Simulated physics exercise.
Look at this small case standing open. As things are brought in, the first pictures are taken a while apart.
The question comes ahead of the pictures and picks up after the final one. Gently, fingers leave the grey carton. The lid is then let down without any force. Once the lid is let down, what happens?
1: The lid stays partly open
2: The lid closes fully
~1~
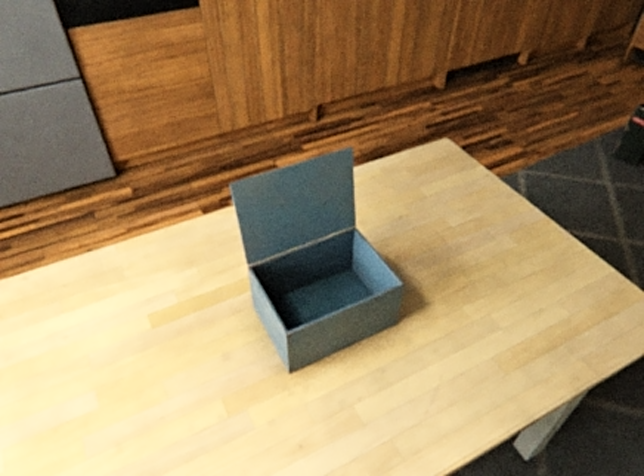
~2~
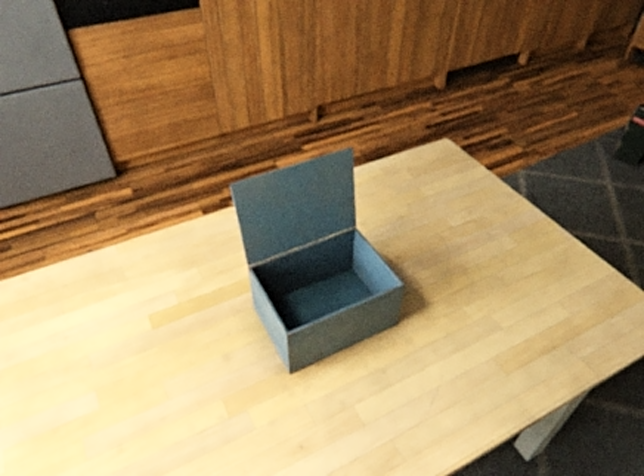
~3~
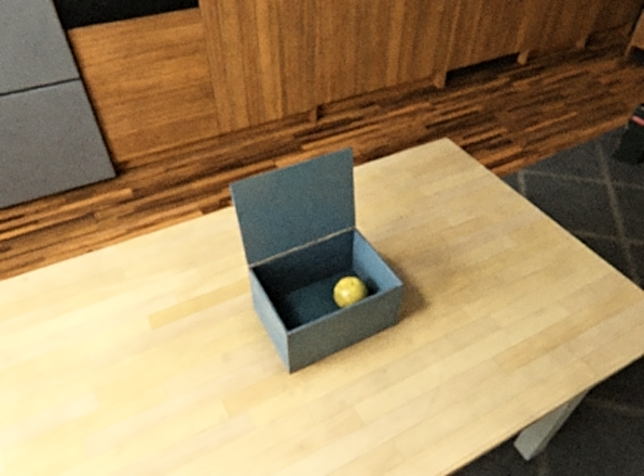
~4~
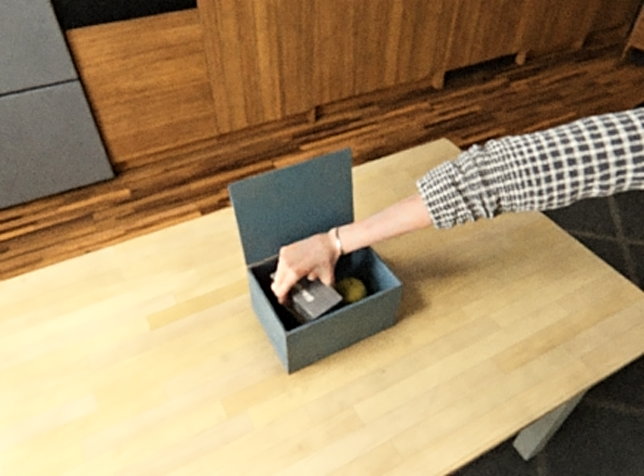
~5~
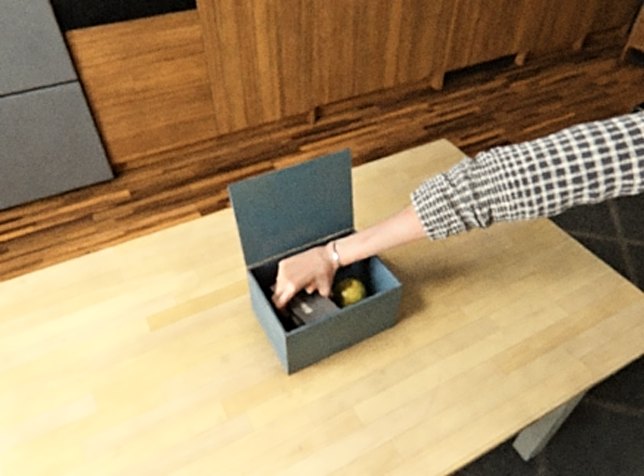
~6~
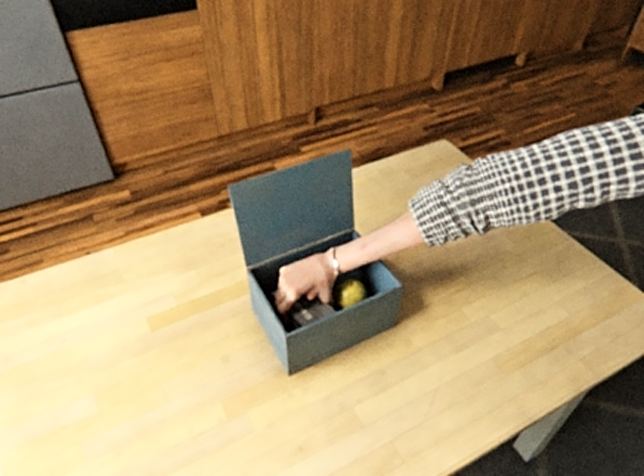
The answer is 2.
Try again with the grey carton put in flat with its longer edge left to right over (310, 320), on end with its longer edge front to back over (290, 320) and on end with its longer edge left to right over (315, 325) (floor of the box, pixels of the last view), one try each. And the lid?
In order, the lid fits down, then gets blocked, then gets blocked.
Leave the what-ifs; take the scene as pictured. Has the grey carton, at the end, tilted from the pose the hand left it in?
In the end, it keeps its orientation.
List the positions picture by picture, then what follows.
In the first picture, the last thing is not in view yet.
In the second picture, the last thing is not in view yet.
In the third picture, the last thing is not in view yet.
The fourth picture shows coming down; grey carton (307, 296).
The fifth picture shows coming down.
The sixth picture shows put in, still held.
Then, 1.30 s after the last picture, lid 78° above the rim.
Then, 1.80 s after the last picture, lid 45° above the rim.
Then, 2.20 s after the last picture, lid 11° above the rim.
At rest, lid shut; both in place. Seen from the same camera at the end, grey carton near (306, 314).
